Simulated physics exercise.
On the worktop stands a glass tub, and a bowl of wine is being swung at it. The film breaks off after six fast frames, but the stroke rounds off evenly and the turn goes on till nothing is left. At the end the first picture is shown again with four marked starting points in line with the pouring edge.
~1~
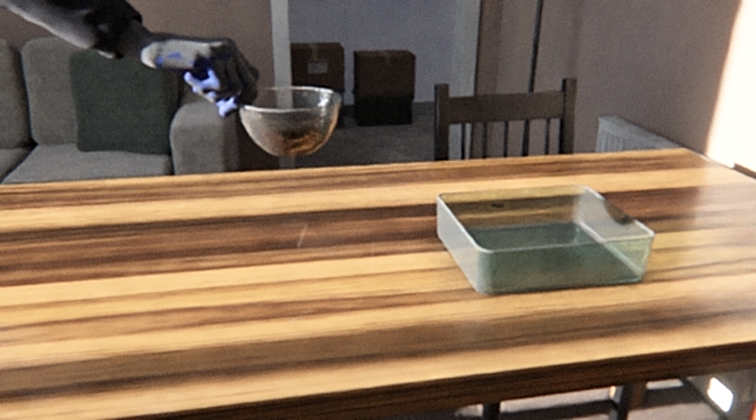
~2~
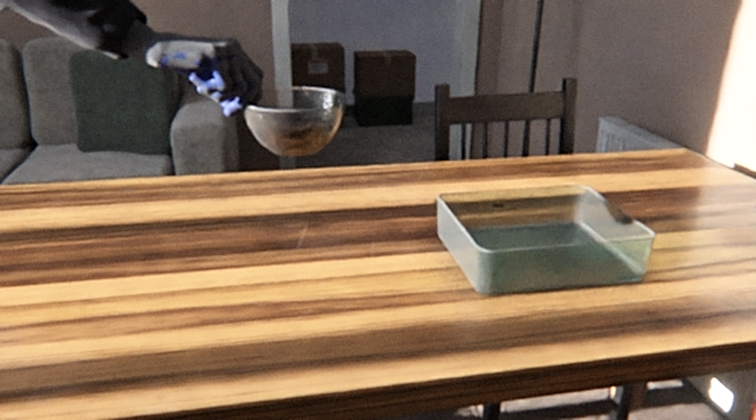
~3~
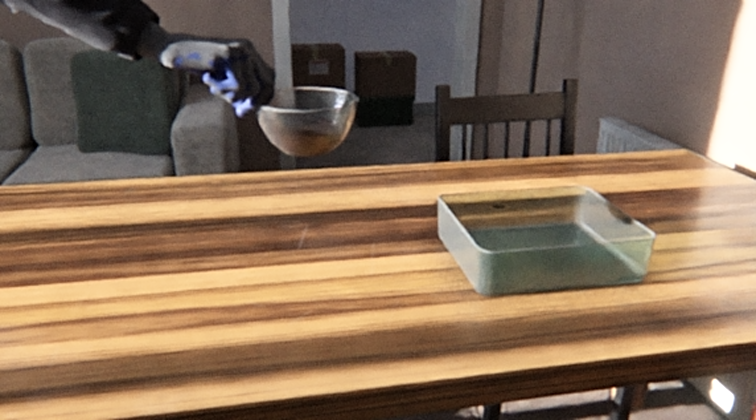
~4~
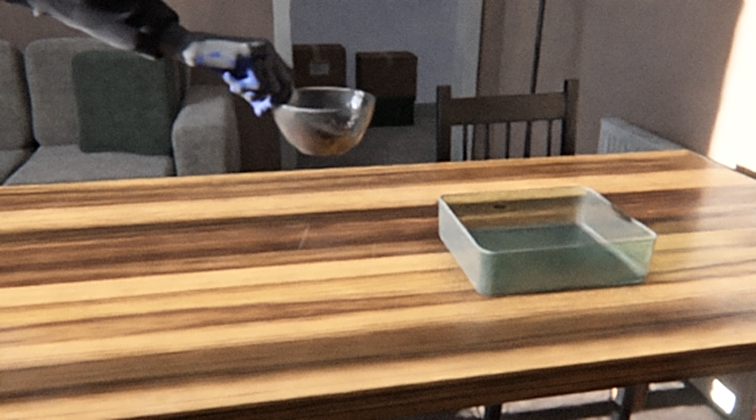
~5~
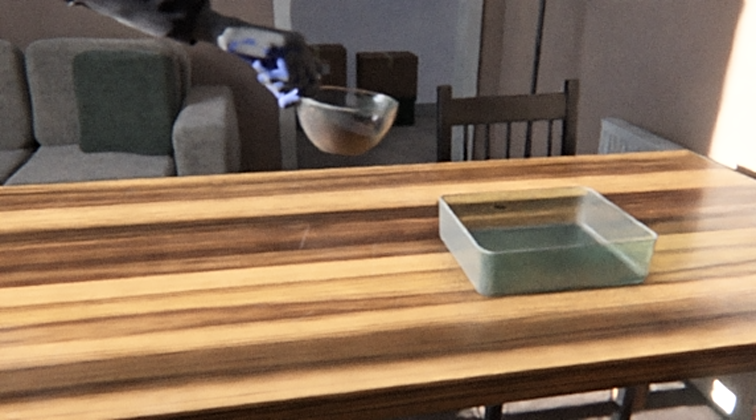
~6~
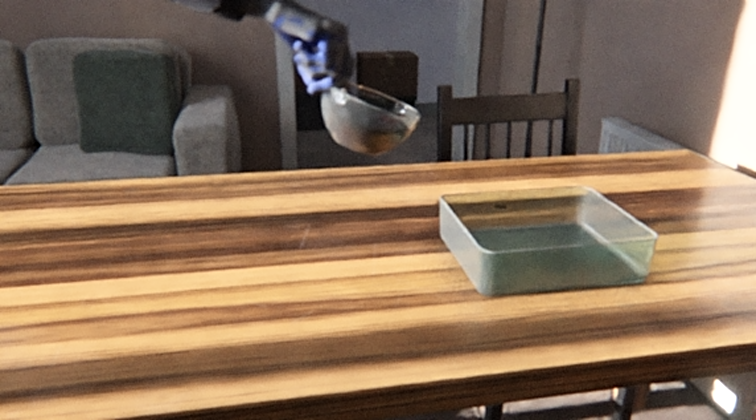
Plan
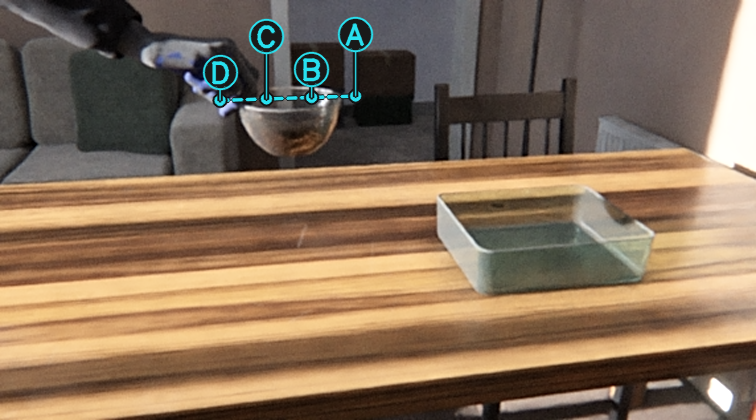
A glass bowl of brownish liquid, held by a dark robotic-looking hand, moved right above a striped wooden table, slowly at first, then tilted rightward as it neared a still, clear glass tub.
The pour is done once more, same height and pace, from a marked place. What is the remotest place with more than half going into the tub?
B will do.
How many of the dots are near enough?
Two of the four.
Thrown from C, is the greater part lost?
Yes, that goes wrong.
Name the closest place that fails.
Here it is place C.
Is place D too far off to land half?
Yes, it does.
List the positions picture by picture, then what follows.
Upright, lip at (340, 96); tub from (474, 292) to (641, 276); nothing has left yet.
Upright, lip at (344, 96); nothing has left yet.
Upright, lip at (355, 97); nothing has left yet.
Upright, lip at (373, 97); nothing has left yet.
Tipped about 7°, lip at (395, 102); nothing has left yet.
Tipped about 20°, lip at (418, 112); nothing has left yet.
On the marked copy, A at (355, 96); B at (311, 97); C at (266, 98); D at (220, 100).
Choosing A, about 81 % lands in the tub, 4 % falls short and 15 % goes beside or beyond.
Choosing B, about 68 % lands in the tub, 21 % falls short and 11 % goes beside or beyond.
Choosing C, about 26 % lands in the tub, 69 % falls short and 6 % goes beside or beyond.
Choosing D, about 0 % lands in the tub, 100 % falls short.
